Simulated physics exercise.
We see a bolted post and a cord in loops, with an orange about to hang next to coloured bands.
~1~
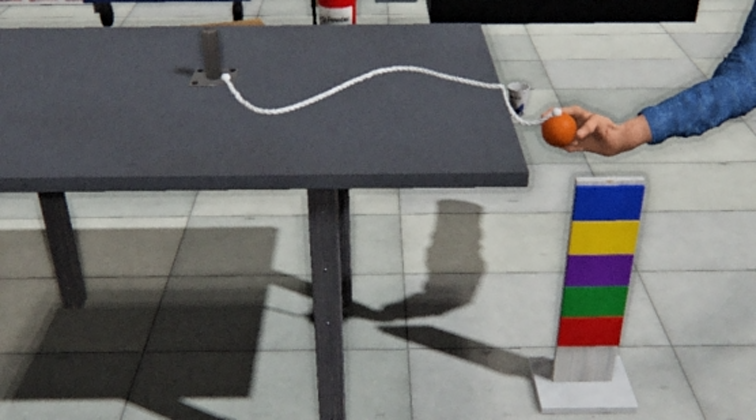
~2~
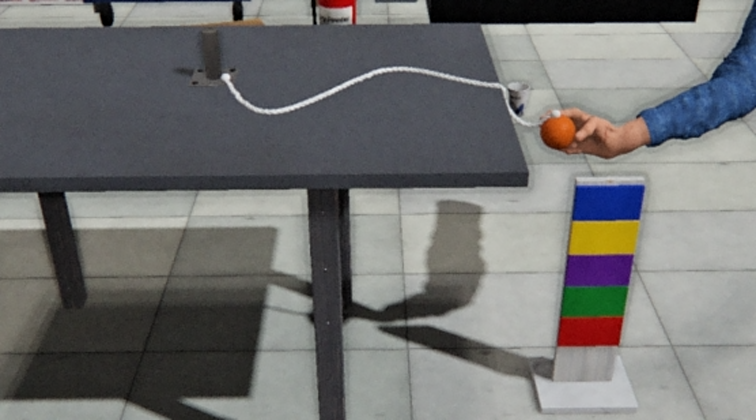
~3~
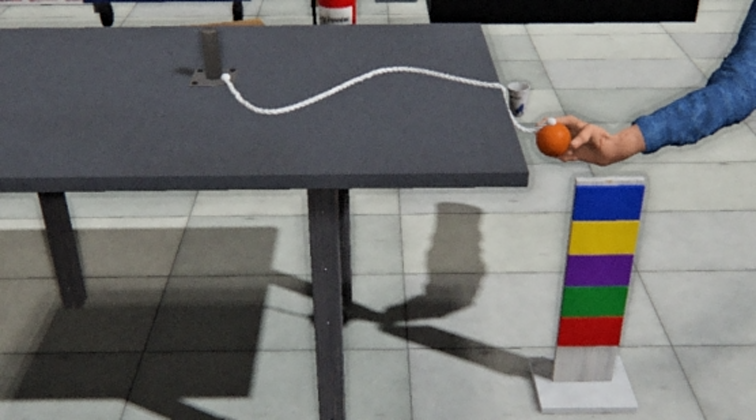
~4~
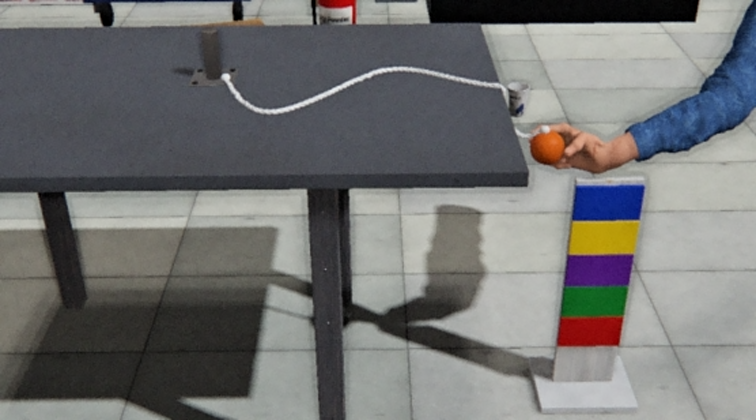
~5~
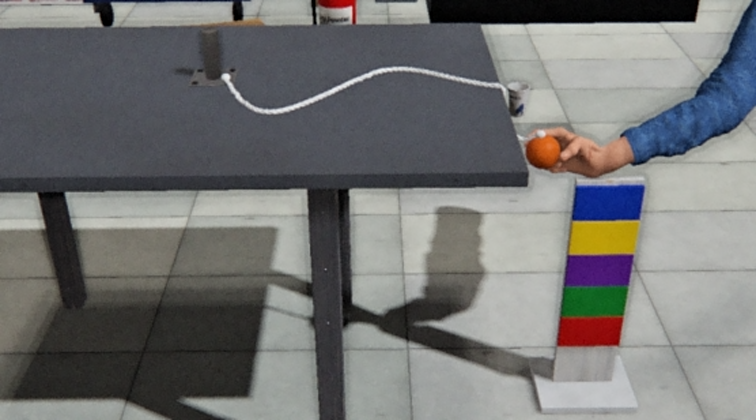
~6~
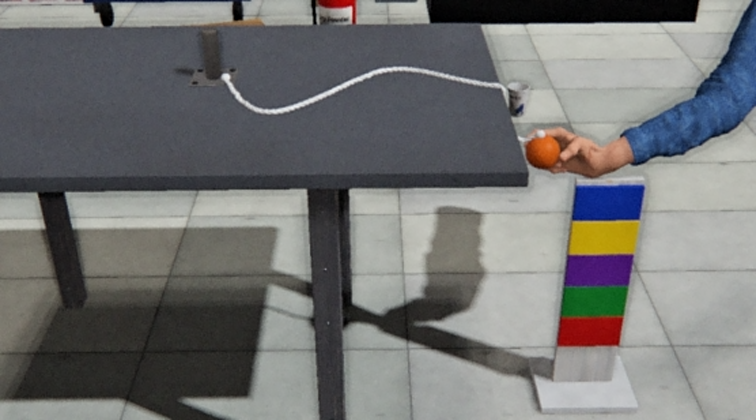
In a room with a pale tiled floor, a hand held an orange ball tied to a white cord on a dark table and moved it slightly down and left, above a colourful striped stand.
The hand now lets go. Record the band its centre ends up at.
Centre ends at purple.
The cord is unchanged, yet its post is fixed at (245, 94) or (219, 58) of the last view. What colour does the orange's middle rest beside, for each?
First try: Green; second try: Purple.
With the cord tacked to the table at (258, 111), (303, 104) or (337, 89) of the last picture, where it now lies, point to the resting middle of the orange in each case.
Approximately at (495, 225), at (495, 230) and at (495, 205), in that order.
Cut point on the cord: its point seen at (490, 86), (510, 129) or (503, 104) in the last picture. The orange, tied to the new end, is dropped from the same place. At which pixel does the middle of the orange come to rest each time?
First (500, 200), then (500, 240), then (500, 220).
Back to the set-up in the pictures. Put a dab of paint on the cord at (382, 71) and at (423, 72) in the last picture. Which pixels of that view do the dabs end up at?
I'd say about (479, 92) for one and about (504, 115) for the other.
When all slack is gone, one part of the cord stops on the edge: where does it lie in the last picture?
It's the point at about (406, 70).
A little later, orange near (511, 253); level with yellow.
Next, orange near (478, 273); level with purple.
When it is over, orange near (493, 275); level with purple. The cord holds its middle at purple.
